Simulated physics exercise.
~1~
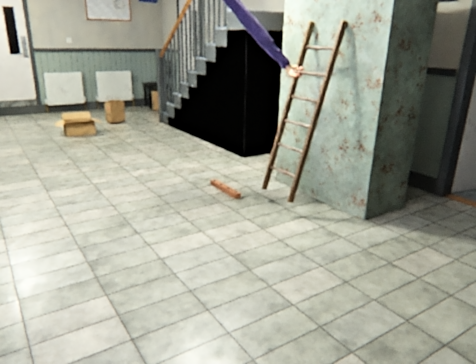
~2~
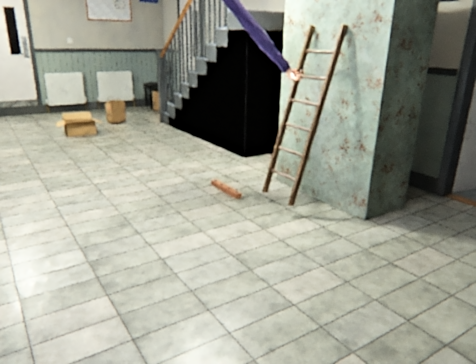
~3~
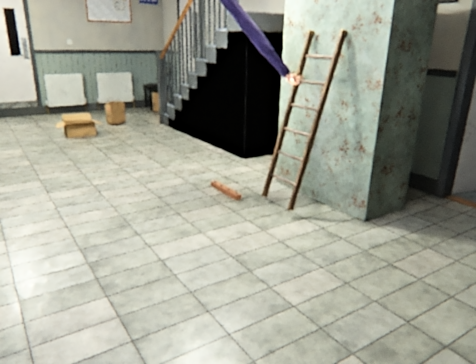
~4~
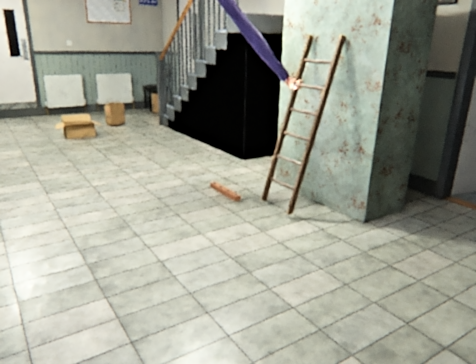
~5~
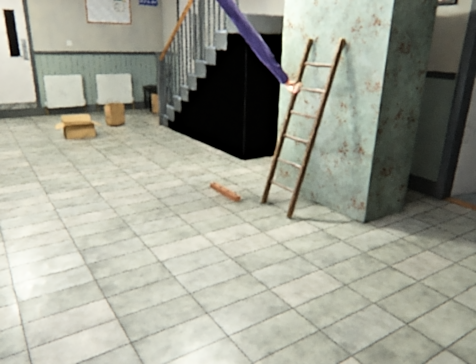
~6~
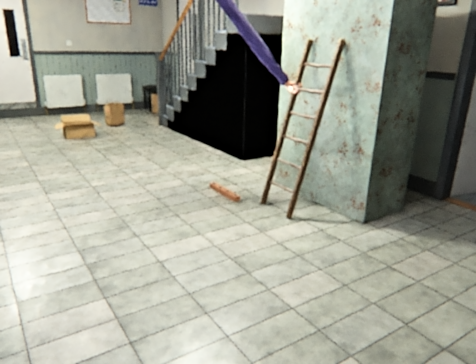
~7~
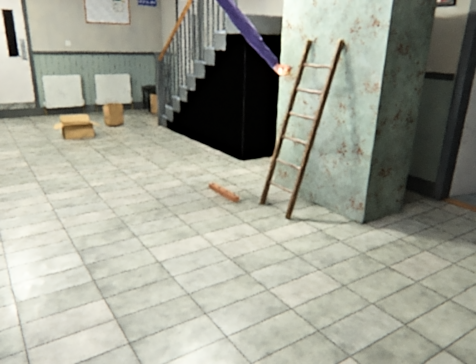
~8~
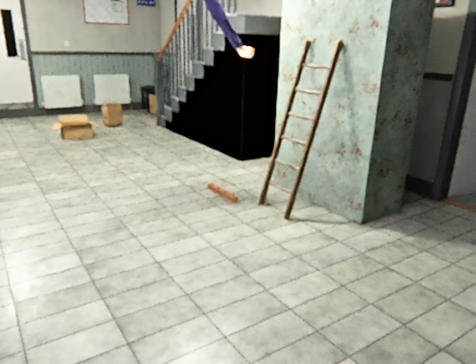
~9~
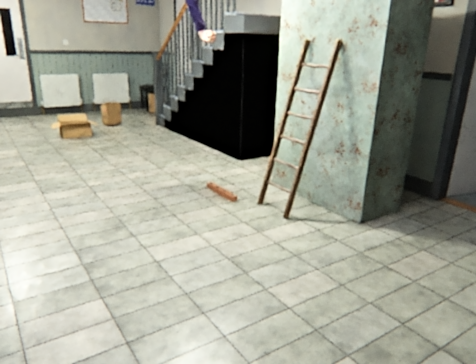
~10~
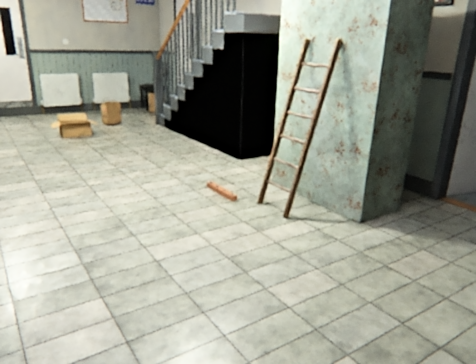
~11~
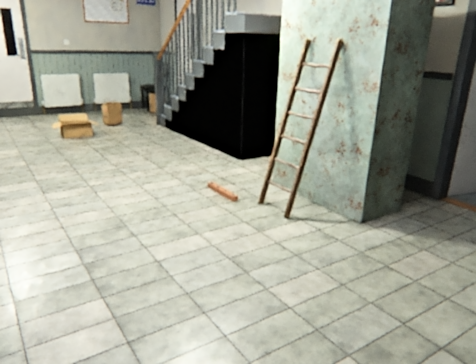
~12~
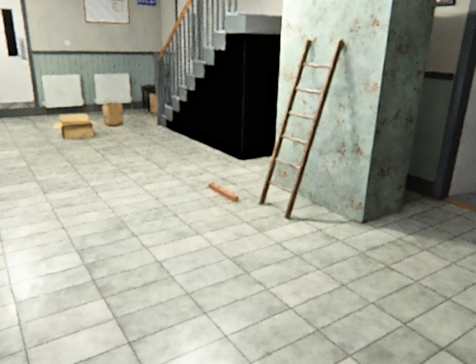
Tiled stairwell hall with a hand letting go of a brown ladder leaning against a pillar and withdrawing, the ladder staying upright.
